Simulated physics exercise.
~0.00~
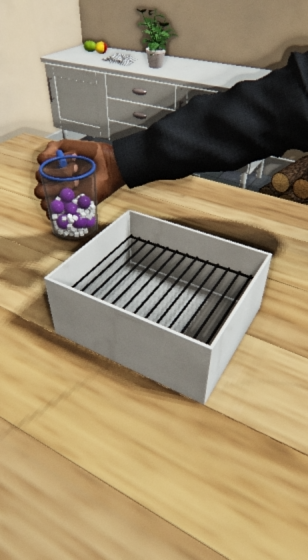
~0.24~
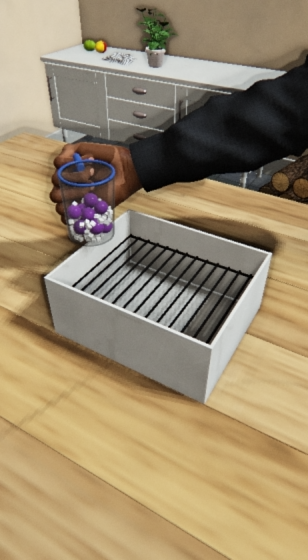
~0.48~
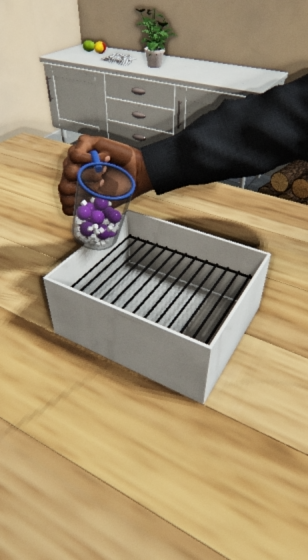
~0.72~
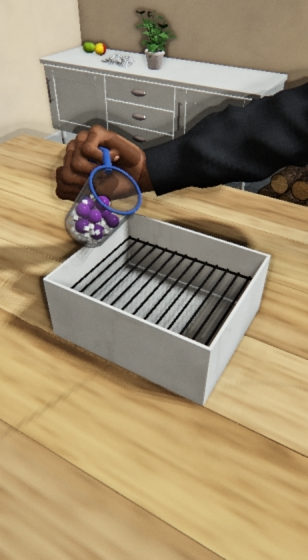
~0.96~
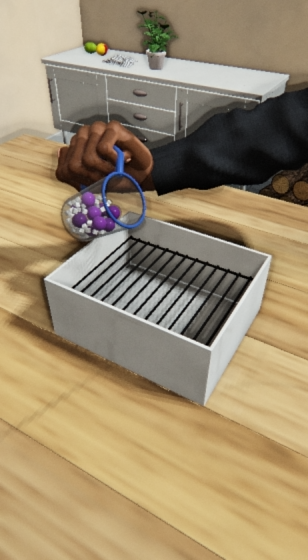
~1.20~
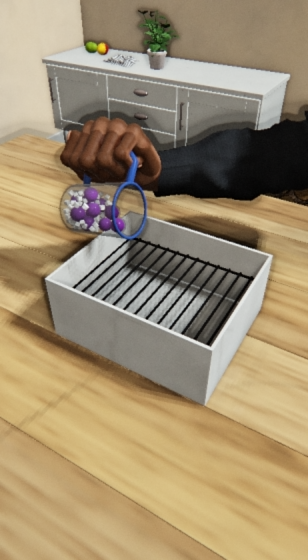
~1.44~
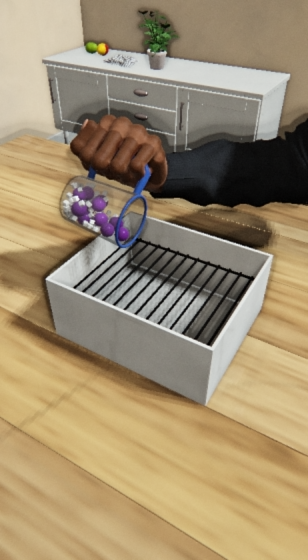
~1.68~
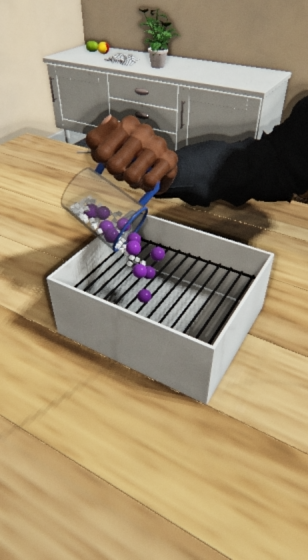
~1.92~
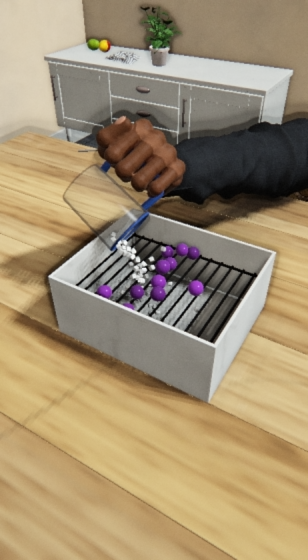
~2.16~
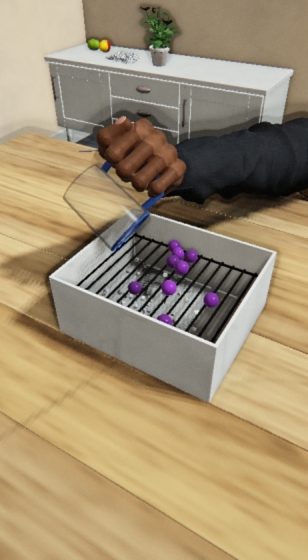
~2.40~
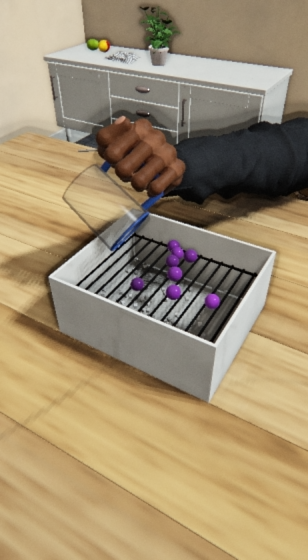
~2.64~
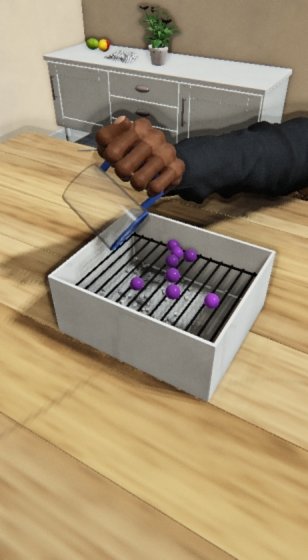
On a wooden table, a hand tips purple and white balls onto wires; only purple stay.
